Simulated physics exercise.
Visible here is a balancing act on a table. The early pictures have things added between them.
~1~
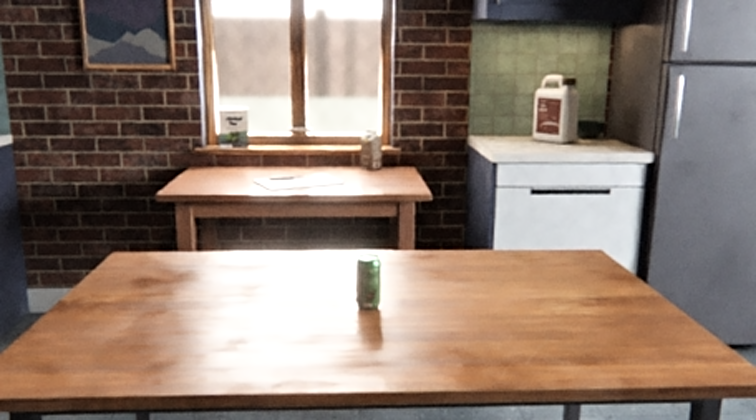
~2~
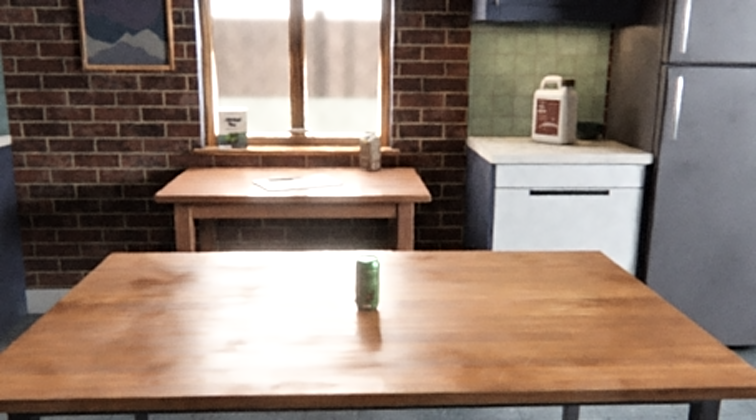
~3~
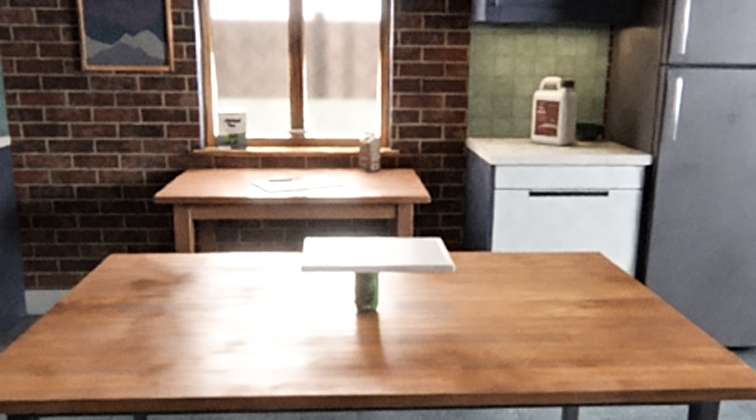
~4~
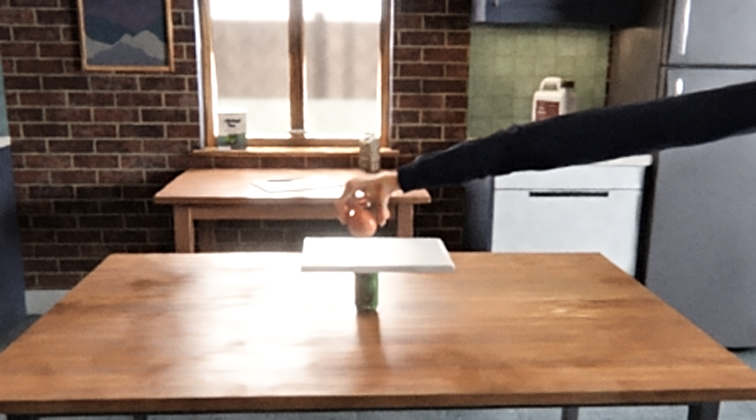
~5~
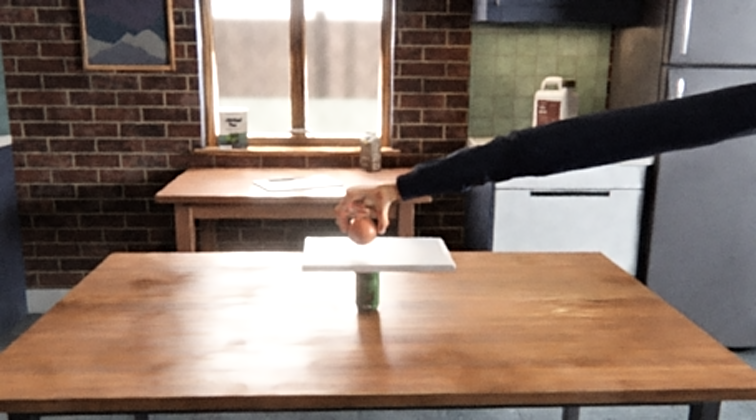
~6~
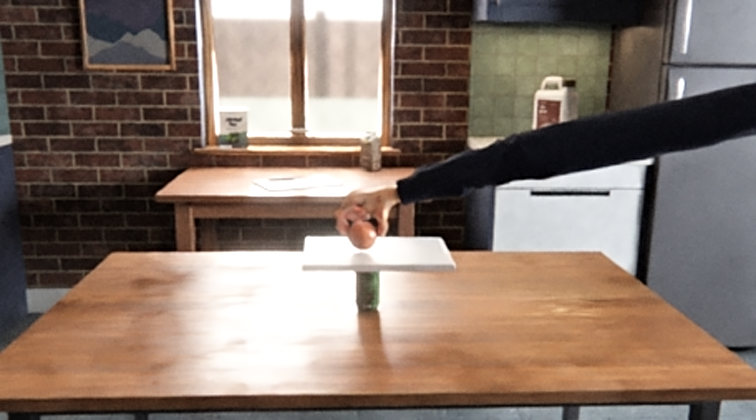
An arm in a dark sleeve reaches in from the right over a wooden table, seen from the front by a still camera in a brick-walled kitchen with a window behind. A green can stands alone mid-table, with a white jug on the counter at right, before a flat white board appears on top of the can. The hand then lowers an orange-red tomato a short way onto the board and keeps holding it.
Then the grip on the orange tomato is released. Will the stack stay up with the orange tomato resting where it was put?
Pretty clearly, it is secure there.
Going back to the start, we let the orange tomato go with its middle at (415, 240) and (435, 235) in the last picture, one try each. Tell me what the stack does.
The stack topples over with the first try and topples over with the second.
Then, 0.30 s on from there, no change.
Then, 0.70 s on from there, orange tomato resting near (362, 236).
In the end, all 3 unmoved. At the end, from the last picture's camera, orange tomato near (362, 236). The stack holds.
